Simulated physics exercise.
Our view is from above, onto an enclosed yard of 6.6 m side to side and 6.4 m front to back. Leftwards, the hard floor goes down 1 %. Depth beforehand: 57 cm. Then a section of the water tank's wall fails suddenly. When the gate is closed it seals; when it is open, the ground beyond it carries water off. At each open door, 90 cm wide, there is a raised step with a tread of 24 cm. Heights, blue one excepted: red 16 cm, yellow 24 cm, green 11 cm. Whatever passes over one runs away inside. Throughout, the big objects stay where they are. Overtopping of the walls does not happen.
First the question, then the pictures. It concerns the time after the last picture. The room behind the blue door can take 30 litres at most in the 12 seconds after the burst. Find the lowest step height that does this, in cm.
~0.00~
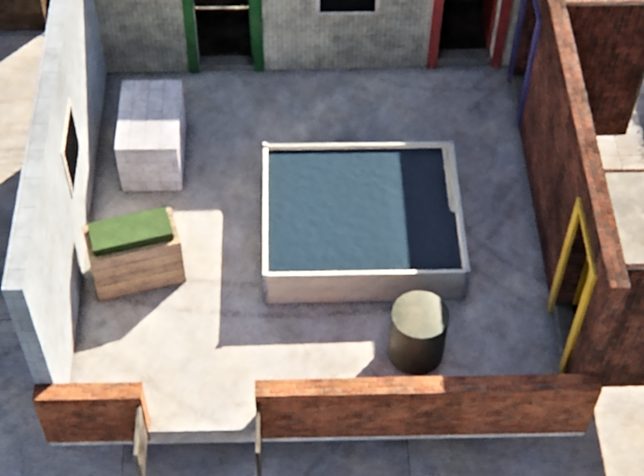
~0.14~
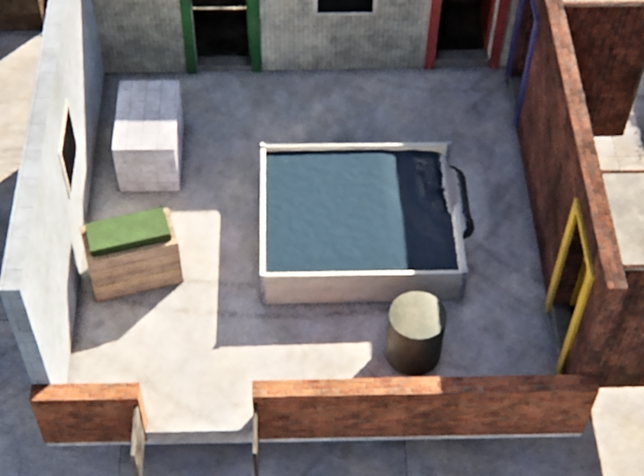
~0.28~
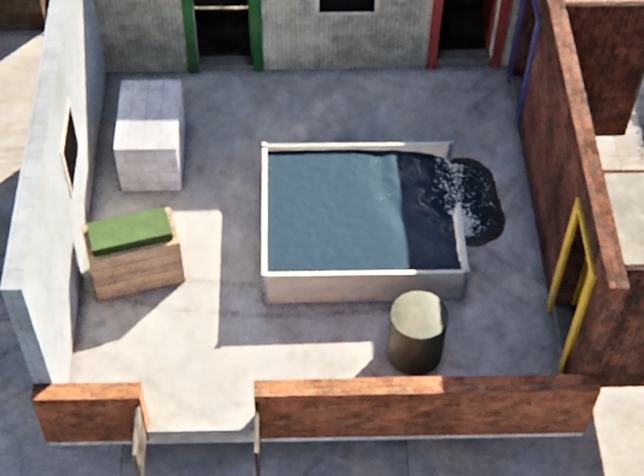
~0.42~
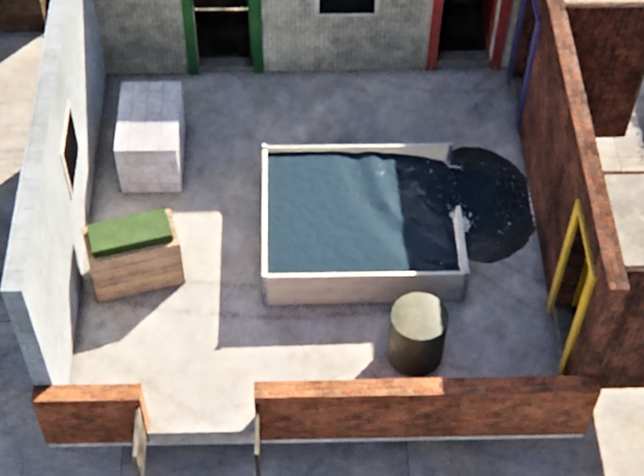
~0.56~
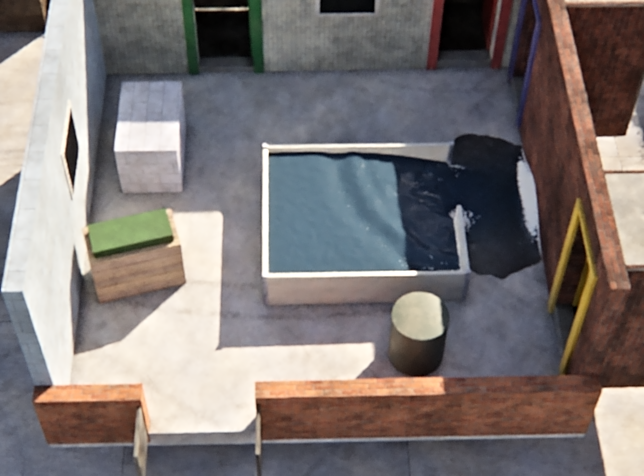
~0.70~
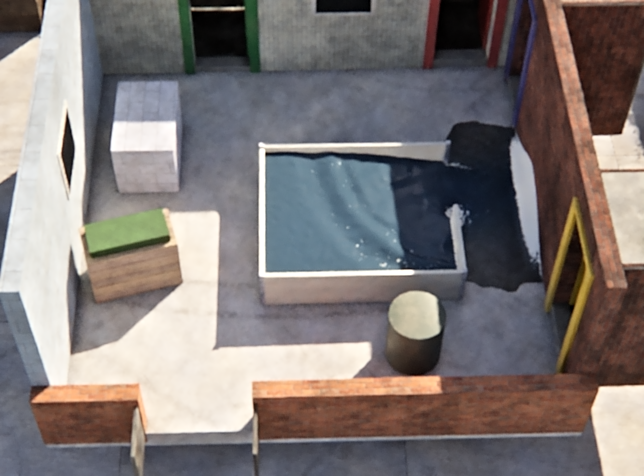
The lowest height is about 12.5 cm.
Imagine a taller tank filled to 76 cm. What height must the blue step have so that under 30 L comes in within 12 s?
Some 16 cm.
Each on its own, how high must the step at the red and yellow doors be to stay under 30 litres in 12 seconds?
You'd want some 26 cm at red and some 9.5 cm at yellow.
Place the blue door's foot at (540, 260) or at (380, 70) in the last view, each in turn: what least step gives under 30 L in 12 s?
Around 15 and 7.5 cm respectively.
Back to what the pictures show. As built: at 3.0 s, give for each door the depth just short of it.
In cm - red: 30, yellow: 6, green: 0, blue: 13.
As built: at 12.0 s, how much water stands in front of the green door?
About 10.0 centimetres deep.
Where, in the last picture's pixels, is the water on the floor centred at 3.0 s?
(403, 224) or so.
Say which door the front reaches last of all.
The green door.
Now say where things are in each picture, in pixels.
The first picture shows still water, 57 cm deep, in the water tank at (362, 209); the blue door at (524, 55) is dry.
In the second picture, water pours out at (448, 195) and has run 0.2 m, to (467, 232); about 5 cm deep outside, 57 cm at the back.
In the third picture, the front is at (499, 215), 0.7 m from the gap at (449, 195); 0.8 m2 of floor is wet, 57 cm left at the back.
In the fourth picture, water pours out at (449, 197) and has run 1.2 m, to (532, 222); about 7 cm deep outside, 57 cm at the back.
In the fifth picture, water pours out at (450, 197) and has run 1.3 m, to (521, 152); about 8 cm deep outside, 57 cm at the back.
In the sixth picture, the front is at (514, 131), 1.5 m from the gap at (447, 196); 2.7 m2 of floor is wet, 57 cm left at the back; the blue door at (520, 55), 2.4 m from the gap, is still 0.7 m from the nearest water.
After 1.4 s water covers 10 % of the floor, deepest (42 cm) near (521, 195); 11 cm at the blue door, 0 litres in over its 13 cm step.
After 3.0 s water covers 35 % of the floor, deepest (34 cm) near (509, 196); 13 cm at the blue door, 2 litres in over its 13 cm step.
After 12.0 s water covers 100 % of the floor, deepest (16 cm) near (71, 360); 8 cm at the blue door, 25 litres in over its 13 cm step.
At the blue door as built, the water arrived by 1.1 s and peaked near 15 cm at 4.2 s.
Run again over the same 12 s with other heights there, 38 litres in over 11.5 cm, 22 litres over 13.5 cm. The limit of 30 litres is kept from about 12.5 cm up.
